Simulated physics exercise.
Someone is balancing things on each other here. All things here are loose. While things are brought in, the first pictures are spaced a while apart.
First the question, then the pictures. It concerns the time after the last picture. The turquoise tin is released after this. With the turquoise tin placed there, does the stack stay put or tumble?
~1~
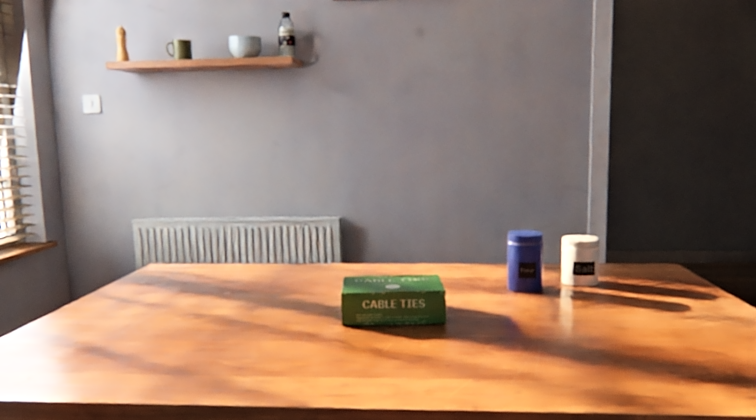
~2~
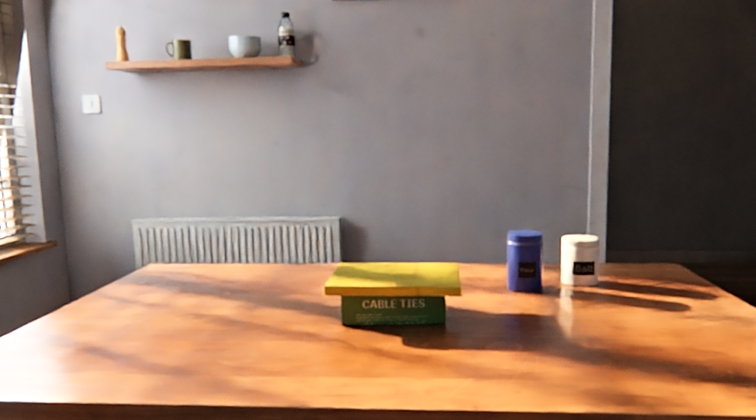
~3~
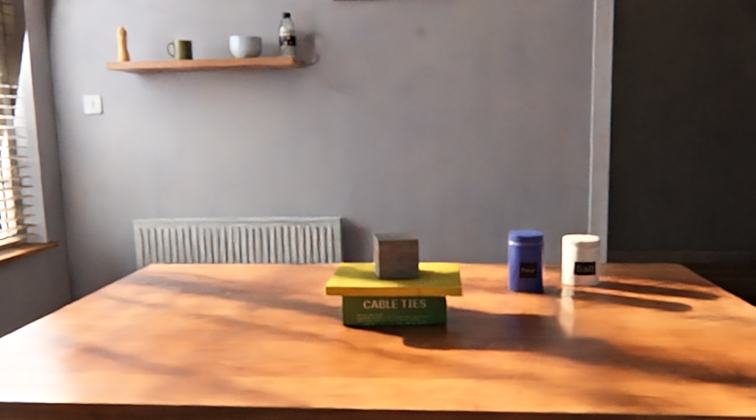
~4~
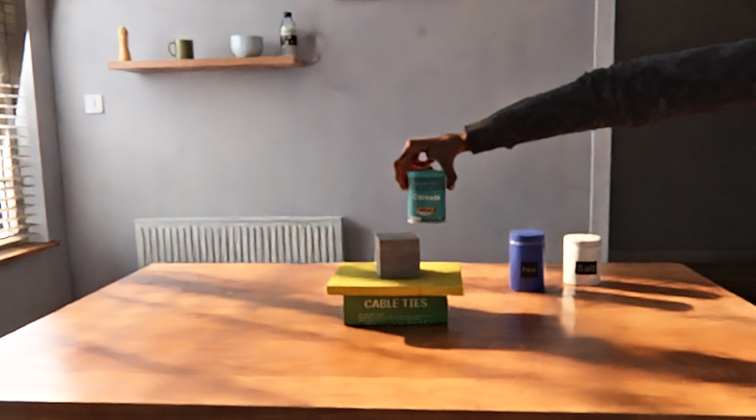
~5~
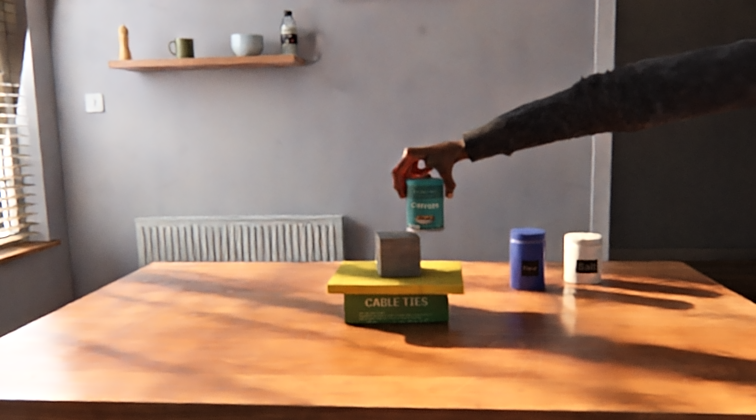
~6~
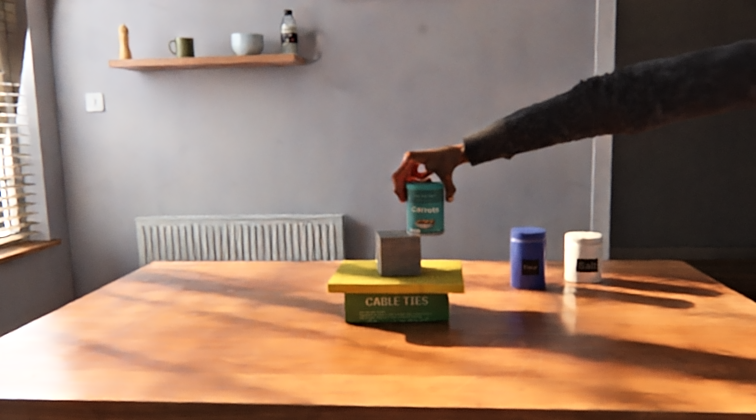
It tumbles.
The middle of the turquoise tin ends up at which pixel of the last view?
Look near (539, 292) in the final picture.
Then, 0.30 s past the last view, turquoise tin now fallen.
Then, 0.50 s past the last view, things are still on the move.
Then, 0.70 s past the last view, as before.
Then, 1.60 s past the last view, nothing new.
Finally, fallen, turquoise tin; the other 5 still in place. Final places as the last picture's camera would see them, turquoise tin near (539, 293). The pile comes apart.
